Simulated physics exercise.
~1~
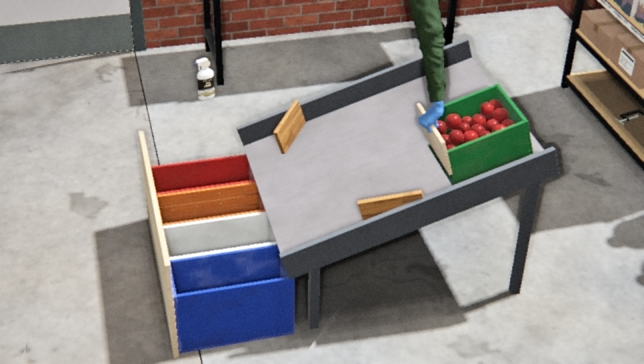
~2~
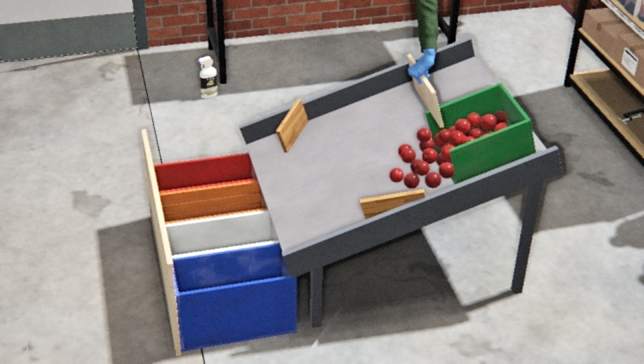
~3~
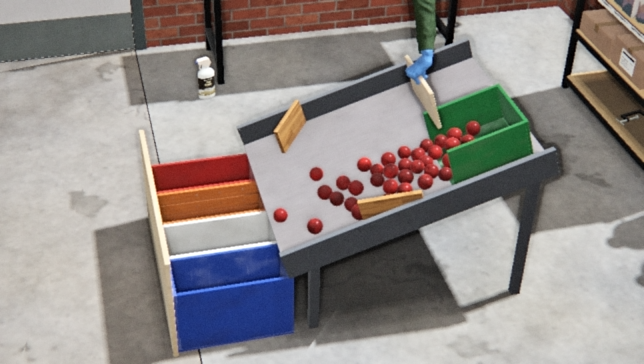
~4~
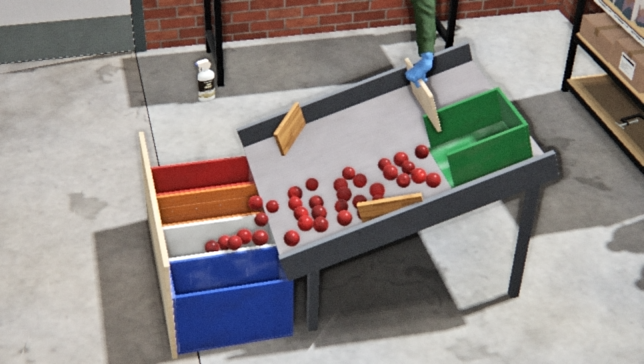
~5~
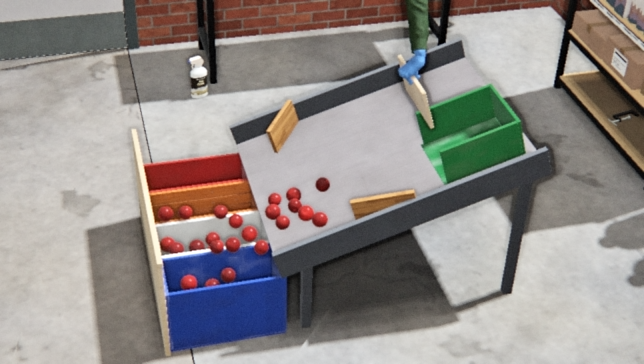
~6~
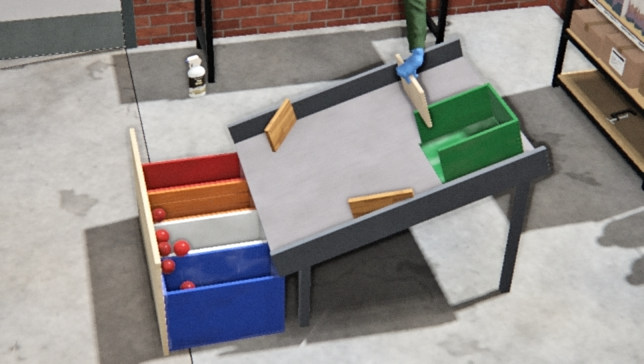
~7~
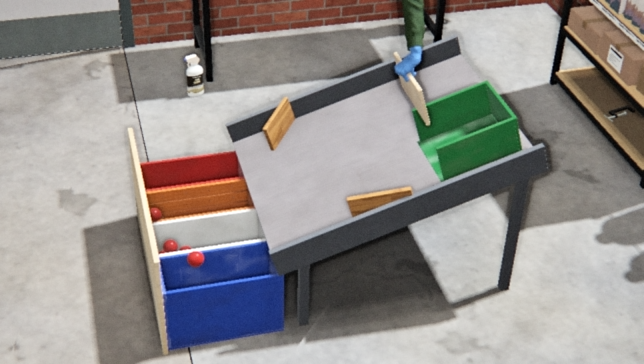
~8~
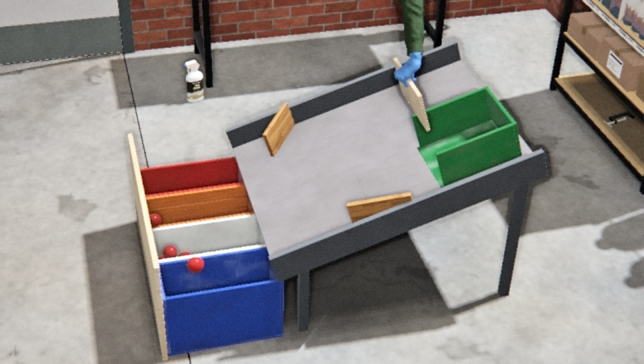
Red apples sit packed in a green pen at the upper right of a sloping grey table, held back by a leaning gate under a blue-gloved hand. The hand lifts the gate clear, and the apples spill out down the slope to the left. They spread into a loose stream, passing between two angled wooden boards, and the pen empties. The leading apples drop off the low edge into the bins, and the rest follow. The table ends bare, with a few apples still showing around the white, blue and orange bins while the hand keeps holding the gate.
